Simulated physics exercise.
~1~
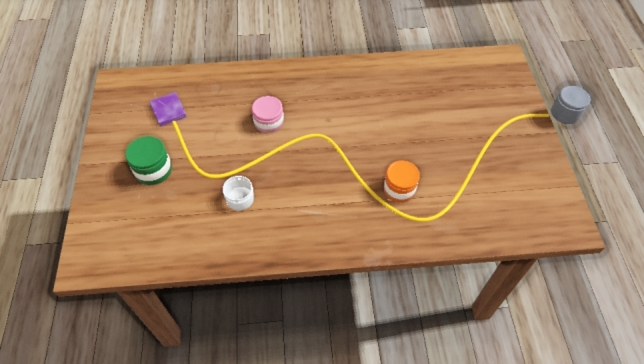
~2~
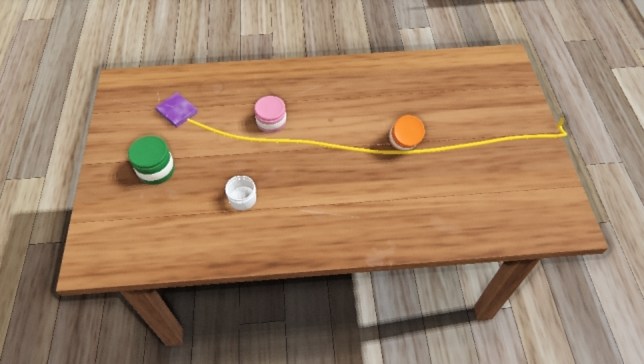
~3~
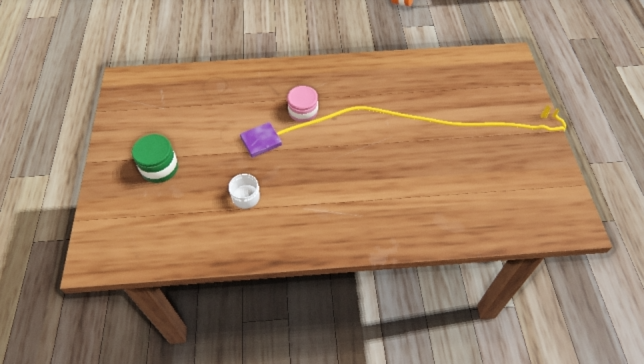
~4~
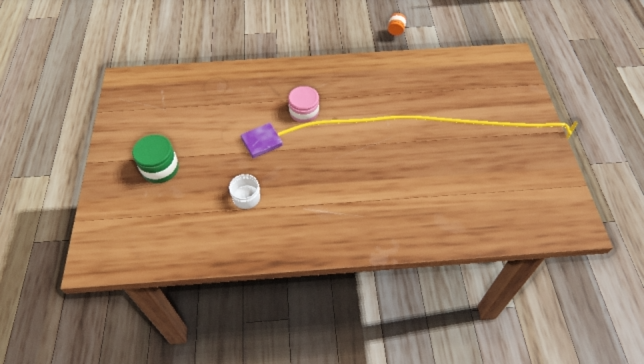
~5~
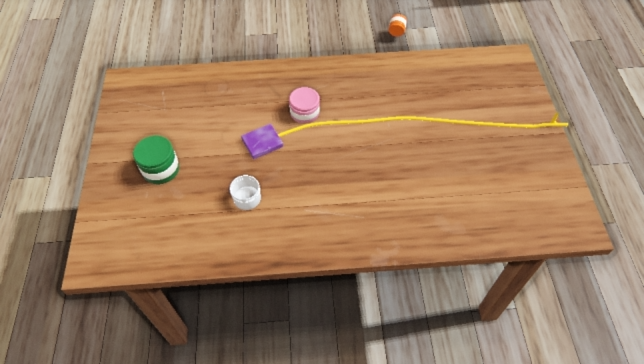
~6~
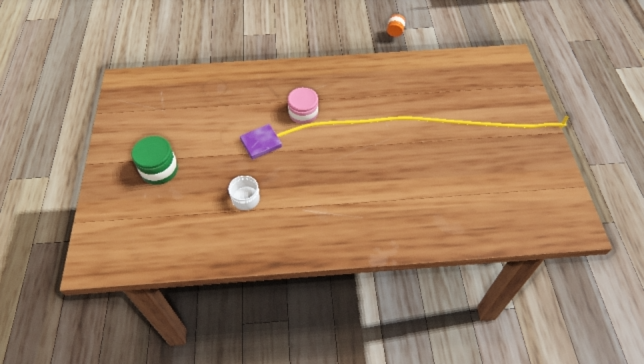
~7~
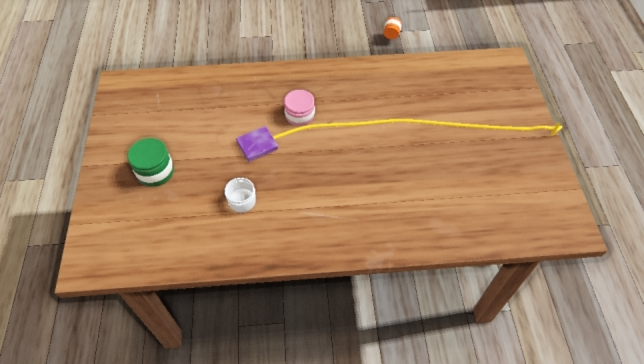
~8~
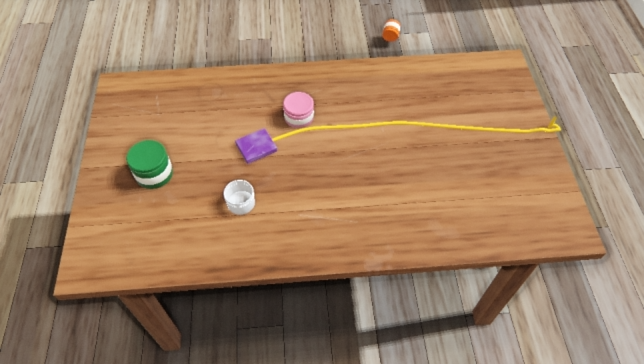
At first, a yellow cable winds across a wooden table from a flat purple object on the left, past green, pink and orange canisters and a white cup, to a grey speaker at the right edge. The speaker drops out of sight over that edge, and the cable pulls nearly straight, sweeping the orange canister toward the back. The purple object slides right, and the pink canister shifts slightly right. The orange canister goes over the far edge and ends on its side on the floor. The cable's end settles at the right edge, while the green canister, pink canister, cup and purple object remain on the table.
